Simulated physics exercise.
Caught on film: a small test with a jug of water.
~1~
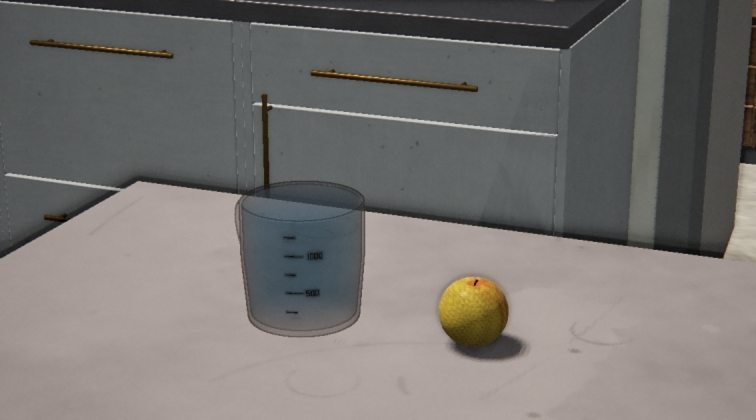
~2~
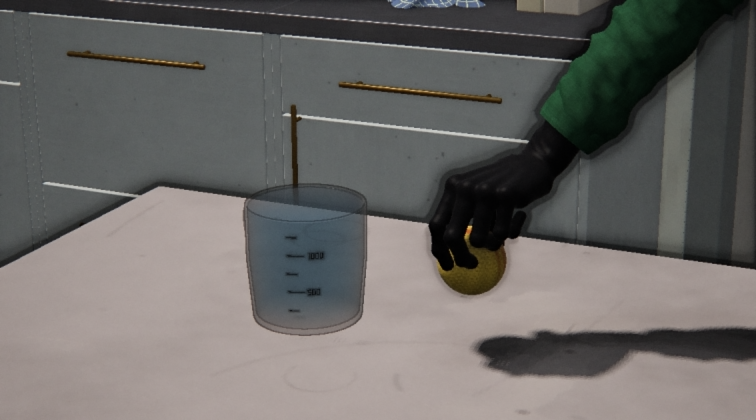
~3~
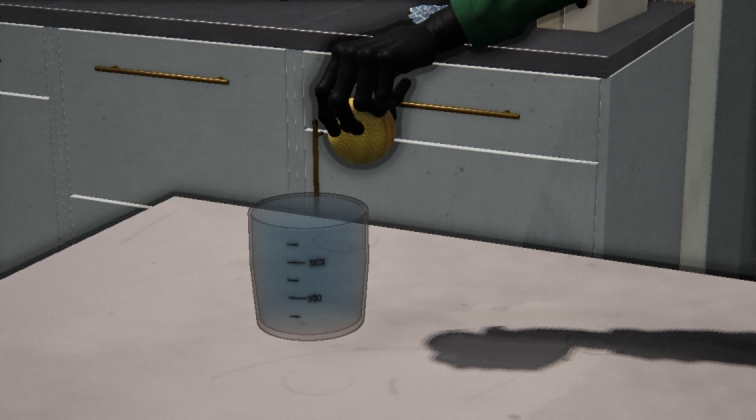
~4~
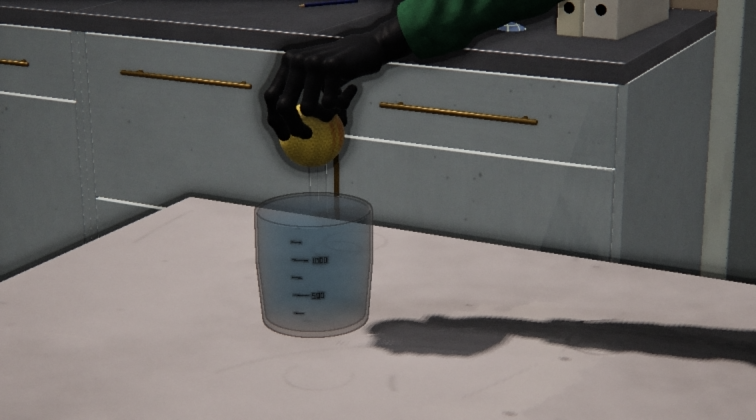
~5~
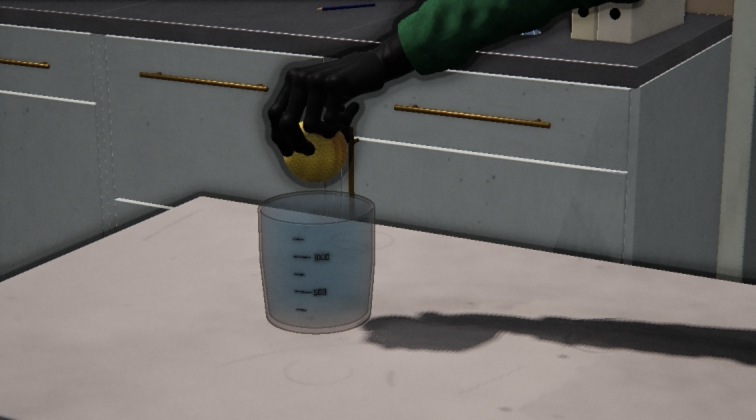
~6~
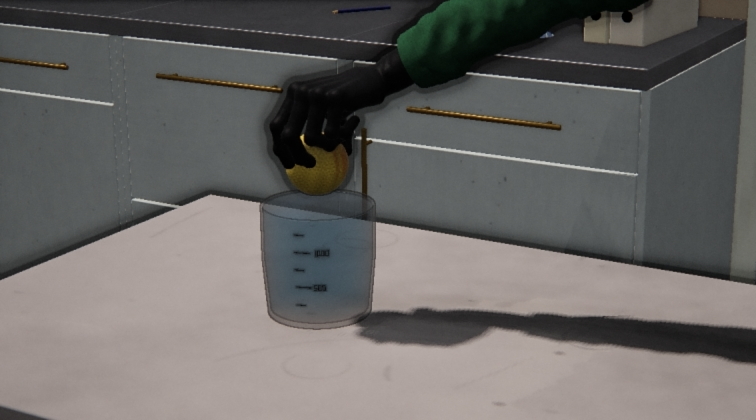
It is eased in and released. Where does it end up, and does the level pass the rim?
The thing stays at the surface; the jug overflows.
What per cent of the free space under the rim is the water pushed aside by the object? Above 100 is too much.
Close to 300 %.
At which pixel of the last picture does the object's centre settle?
Close to (318, 217).
Next, the apple enters the water; the jug is full to the brim; it has run over.
After that, the apple comes up again; the jug is full to the brim; it has run over.
Finally, the apple rides on the surface; the jug is full to the brim; it has run over.
